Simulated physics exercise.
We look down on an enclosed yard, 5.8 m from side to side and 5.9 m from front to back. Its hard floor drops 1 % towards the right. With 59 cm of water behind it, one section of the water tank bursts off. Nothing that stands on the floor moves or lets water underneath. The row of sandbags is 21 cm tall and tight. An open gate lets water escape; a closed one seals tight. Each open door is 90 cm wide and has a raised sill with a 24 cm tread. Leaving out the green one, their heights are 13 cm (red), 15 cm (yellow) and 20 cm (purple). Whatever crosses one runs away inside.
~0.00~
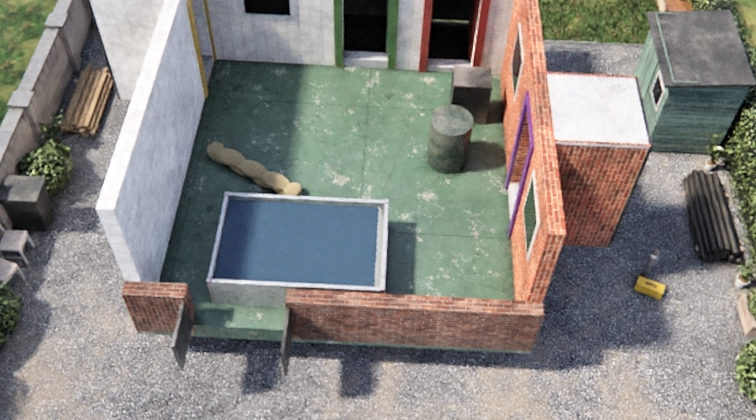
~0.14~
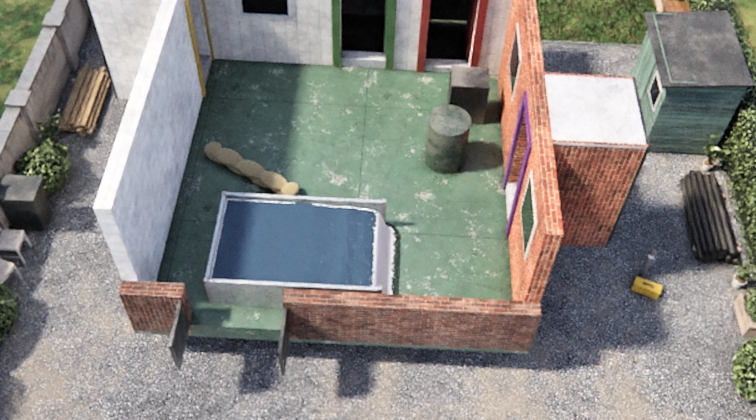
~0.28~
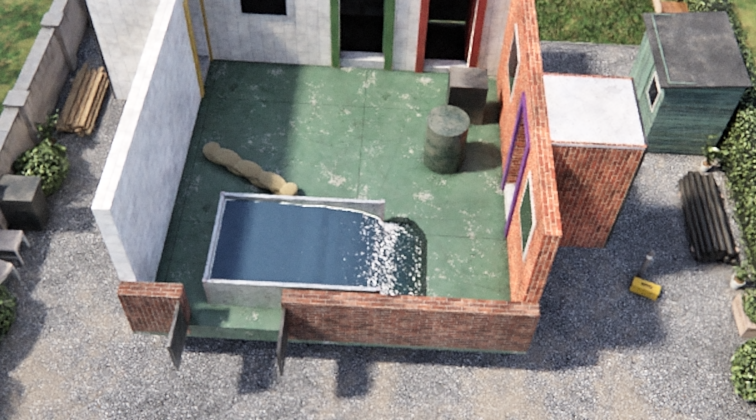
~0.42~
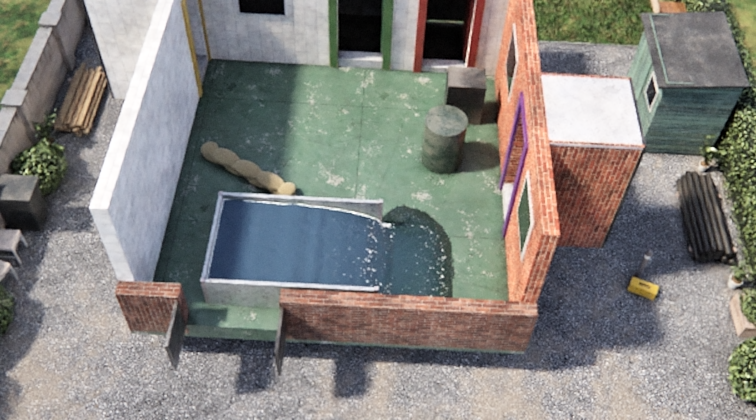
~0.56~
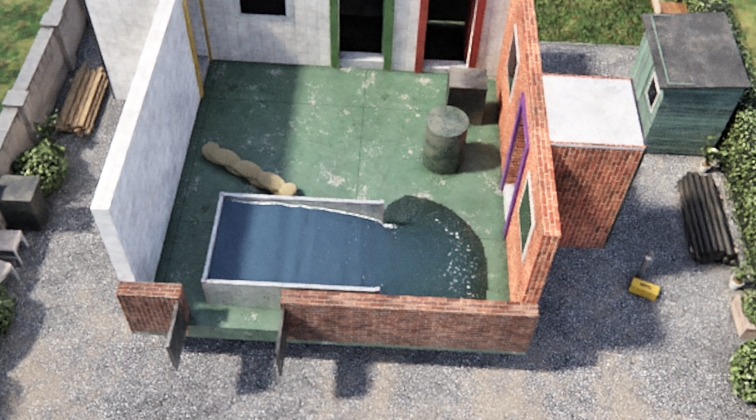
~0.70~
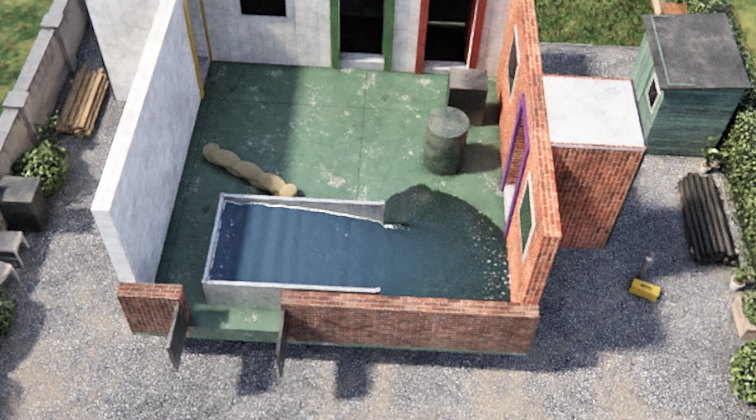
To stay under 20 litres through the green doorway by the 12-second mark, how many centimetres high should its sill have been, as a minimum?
About 6.5 cm.
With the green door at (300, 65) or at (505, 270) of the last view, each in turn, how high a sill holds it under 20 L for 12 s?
About 9.0 and 34 cm.
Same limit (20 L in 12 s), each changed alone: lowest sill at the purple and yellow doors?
Roughly 22 cm at purple and 13.5 cm at yellow.
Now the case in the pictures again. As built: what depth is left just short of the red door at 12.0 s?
About 10.5 cm.
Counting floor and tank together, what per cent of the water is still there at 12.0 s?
Some 94 per cent remains.
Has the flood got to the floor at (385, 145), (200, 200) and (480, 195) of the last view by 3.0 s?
In turn: Dry, not reached, wet.
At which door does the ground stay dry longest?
It is the yellow one.
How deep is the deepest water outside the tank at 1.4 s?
About 48 cm.
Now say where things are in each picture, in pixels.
In the first picture, still water, 59 cm deep, in the water tank at (302, 242); the green door at (366, 28) is dry.
In the second picture, water pours out at (379, 261) and has run 0.3 m, to (396, 243); about 5 cm deep outside, 59 cm at the back.
In the third picture, water pours out at (378, 262) and has run 0.7 m, to (422, 296); about 10 cm deep outside, 59 cm at the back.
In the fourth picture, water pours out at (376, 262) and has run 1.2 m, to a hidden place; about 9 cm deep outside, 59 cm at the back.
In the fifth picture, water pours out at (377, 263) and has run 1.7 m, to a hidden place; about 7 cm deep outside, 59 cm at the back.
In the sixth picture, water pours out at (377, 264) and has run 2.2 m, to a hidden place; about 7 cm deep outside, 56 cm at the back; the green door at (362, 30), 4.9 m from the gap, is still 3.6 m from the nearest water.
After 1.4 s water covers 20 % of the floor, deepest (48 cm) near (512, 331); it has not reached the green door.
After 3.0 s water covers 30 % of the floor, deepest (34 cm) near (512, 331); it has not reached the green door.
After 12.0 s water covers 90 % of the floor, deepest (14 cm) near (423, 171); 9 cm at the green door, 0 litres in over its 21 cm sill.
At the green door as built, the water arrived by 4.0 s and peaked near 11 cm at 9.8 s.
Run again over the same 12 s with other heights there, 26 litres in over 6 cm, 7 litres over 8.5 cm. The limit of 20 litres is kept from about 6.5 cm up.
